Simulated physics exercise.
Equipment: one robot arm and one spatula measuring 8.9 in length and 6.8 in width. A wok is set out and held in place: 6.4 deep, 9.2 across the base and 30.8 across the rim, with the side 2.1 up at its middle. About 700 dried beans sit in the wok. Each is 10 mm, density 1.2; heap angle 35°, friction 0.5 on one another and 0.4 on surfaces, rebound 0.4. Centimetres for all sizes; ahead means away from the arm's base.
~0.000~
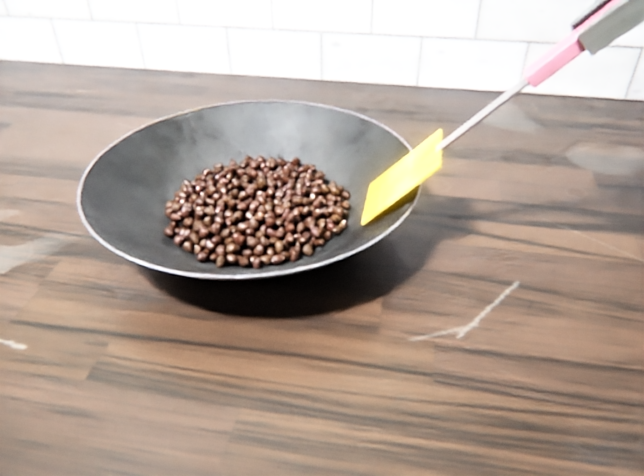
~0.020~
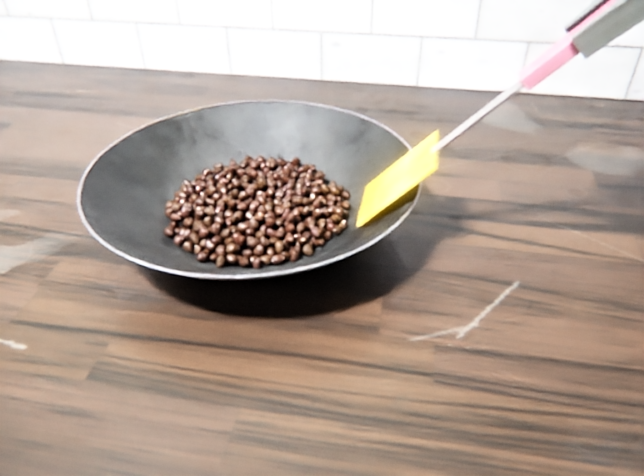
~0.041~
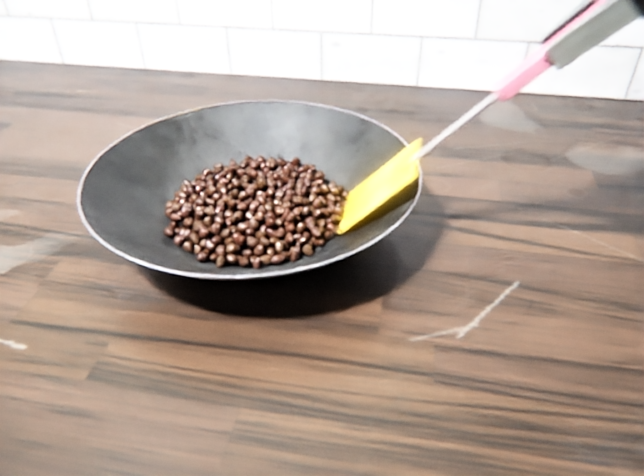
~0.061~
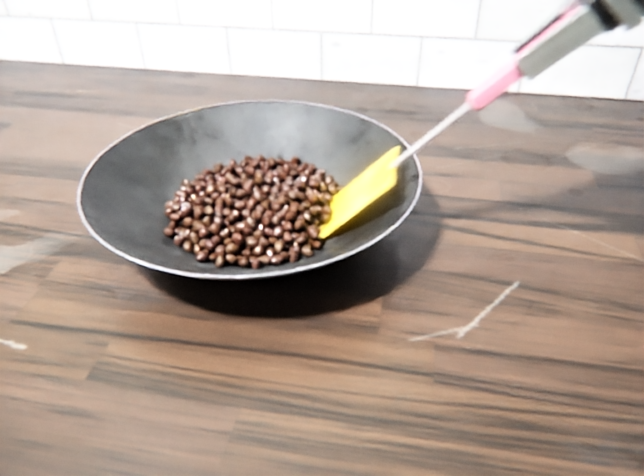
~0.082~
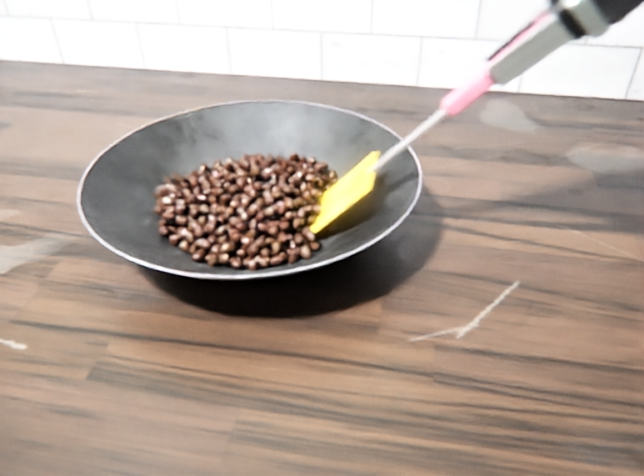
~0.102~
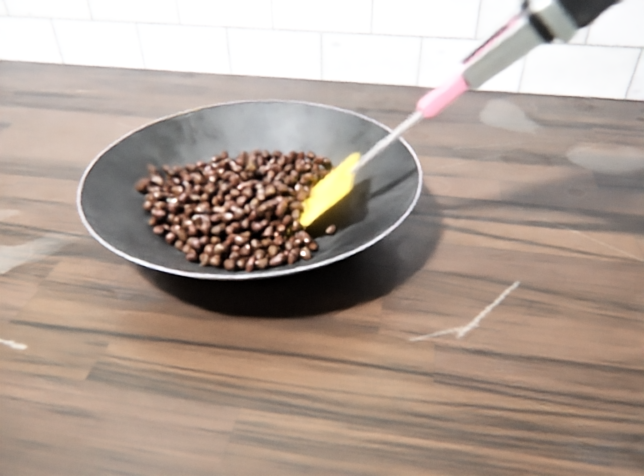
Yellow spatula on a robot arm lowering into a black wok from the right and pushing glossy brown beans leftward.
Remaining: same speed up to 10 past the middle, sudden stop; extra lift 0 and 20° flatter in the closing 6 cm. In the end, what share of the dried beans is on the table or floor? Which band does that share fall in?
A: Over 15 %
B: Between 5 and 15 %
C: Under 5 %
Option A: Over 15 %.
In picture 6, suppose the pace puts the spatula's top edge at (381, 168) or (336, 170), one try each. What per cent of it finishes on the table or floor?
Respectively, some 10 and 25 per cent.
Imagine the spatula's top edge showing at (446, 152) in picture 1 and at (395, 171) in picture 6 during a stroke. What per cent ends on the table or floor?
Around 10 per cent finishes on the table or floor.
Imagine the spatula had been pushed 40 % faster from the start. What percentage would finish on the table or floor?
About 30 in a hundred.
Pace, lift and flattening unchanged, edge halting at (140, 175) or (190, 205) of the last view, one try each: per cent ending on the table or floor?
Try 1: Approx. 35 %; try 2: Approx. 5 %.
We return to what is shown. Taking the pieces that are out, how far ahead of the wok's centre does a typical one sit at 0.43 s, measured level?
Roughly 22 centimetres ahead.
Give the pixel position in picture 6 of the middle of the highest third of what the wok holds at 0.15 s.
At about (203, 183).
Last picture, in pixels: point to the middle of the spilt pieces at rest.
Centre of the spill: Approx. (45, 201).
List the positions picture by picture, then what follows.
In the first frame, spatula top edge at (441, 147), sloping 47°; upper third of the load around (255, 199), from x 170 to 345, top at y 160; 702 in the wok.
In the second frame, spatula top edge at (437, 149), sloping 47°; upper third of the load around (255, 199), from x 170 to 345, top at y 160.
In the third frame, spatula top edge at (417, 157), sloping 47°; upper third of the load around (255, 199), from x 170 to 345, top at y 160.
In the fourth frame, spatula top edge at (395, 165), sloping 47°; upper third of the load around (258, 197), from x 170 to 340, top at y 160.
In the fifth frame, spatula top edge at (373, 169), sloping 47°; upper third of the load around (250, 192), from x 160 to 340, top at y 160.
In the sixth frame, spatula top edge at (352, 171), sloping 47°; upper third of the load around (241, 189), from x 140 to 340, top at y 155; 702 in the wok.
By 0.15 s, sloping 47°, highest piece 6 above the table; 702 in the wok.
By 0.20 s, sloping 41°, highest piece 7 above the table; 702 in the wok.
By 0.43 s, sloping 27°, highest piece 8 above the table; 557 in the wok, 132 on the table or floor, 13 on the blade or in flight.
By 1.48 s, sloping 27°, highest piece 8 above the table; 556 in the wok, 146 on the table or floor.
Final count, 556 in the wok, 146 on the table or floor. That is 21 % on the table or floor.
